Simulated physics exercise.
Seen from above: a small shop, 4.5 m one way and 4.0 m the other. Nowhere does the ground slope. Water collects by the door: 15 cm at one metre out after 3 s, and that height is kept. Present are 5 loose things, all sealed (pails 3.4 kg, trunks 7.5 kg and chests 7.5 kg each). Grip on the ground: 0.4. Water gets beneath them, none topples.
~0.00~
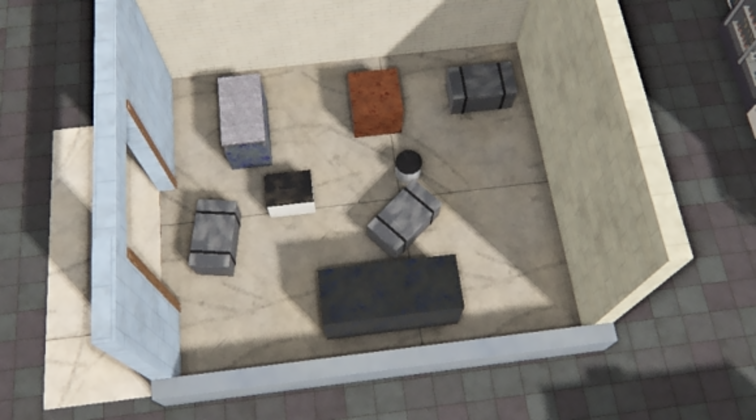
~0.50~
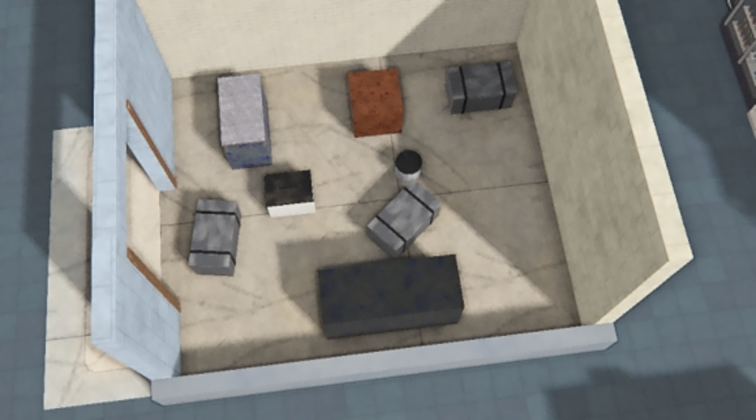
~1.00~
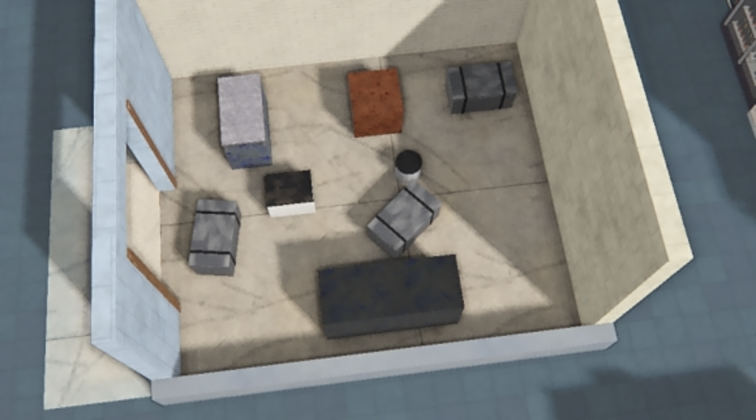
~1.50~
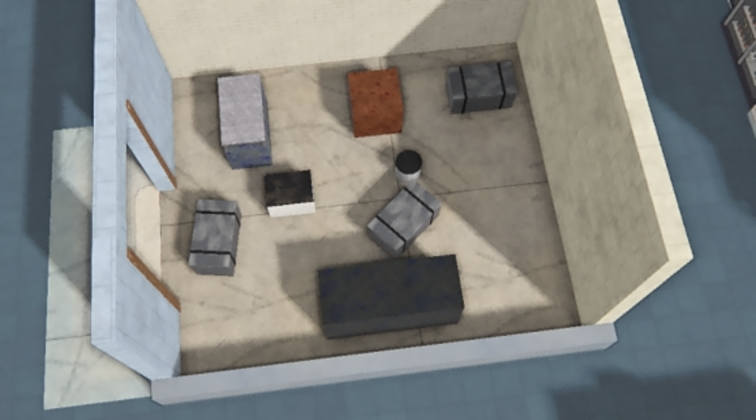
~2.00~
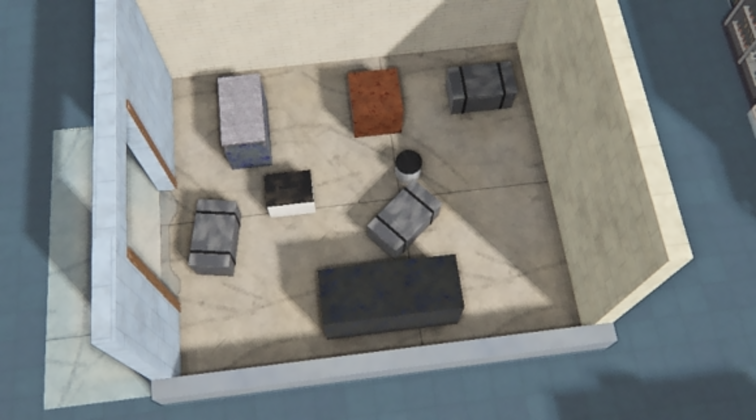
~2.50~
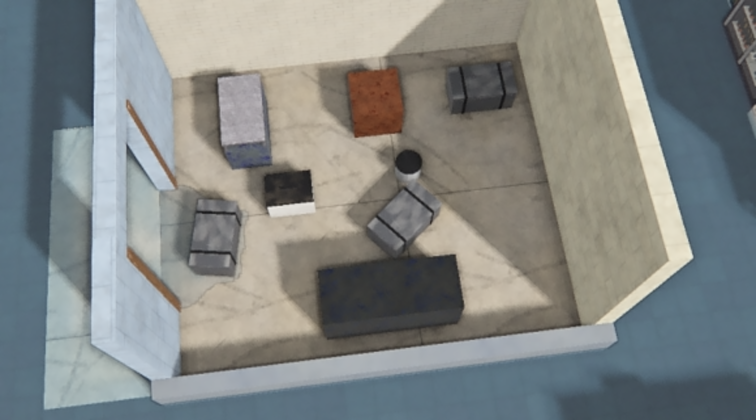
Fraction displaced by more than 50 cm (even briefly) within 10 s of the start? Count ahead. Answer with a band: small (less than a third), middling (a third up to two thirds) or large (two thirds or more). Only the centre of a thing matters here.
Large.
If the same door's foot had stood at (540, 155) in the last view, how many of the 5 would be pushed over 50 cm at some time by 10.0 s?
The answer would then be 3.
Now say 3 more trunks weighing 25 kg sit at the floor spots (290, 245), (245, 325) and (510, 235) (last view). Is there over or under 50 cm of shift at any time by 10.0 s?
In the same order as the question: Farther, not as far, not as far.
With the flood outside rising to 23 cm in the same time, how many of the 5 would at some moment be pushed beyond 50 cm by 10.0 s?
The answer would then be 5.
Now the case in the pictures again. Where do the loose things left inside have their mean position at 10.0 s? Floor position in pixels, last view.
I'd put it around (500, 161).
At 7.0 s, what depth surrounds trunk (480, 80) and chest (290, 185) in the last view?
Close to 2 and 4 centimetres.
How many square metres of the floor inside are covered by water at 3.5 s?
Near 2.5 m2 in all.
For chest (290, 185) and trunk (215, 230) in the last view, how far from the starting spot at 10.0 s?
300 cm and 350 cm respectively.
After 3.5 s 1 of 5 are over 50 cm from their spots; 0 afloat.
After 4.5 s 1 of 5 are over 50 cm from their spots; 1 afloat.
After 7.0 s 4 of 5 are over 50 cm from their spots; 3 afloat.
After 10.0 s 5 of 5 are over 50 cm from their spots, and 5 have been at some point; 5 afloat.
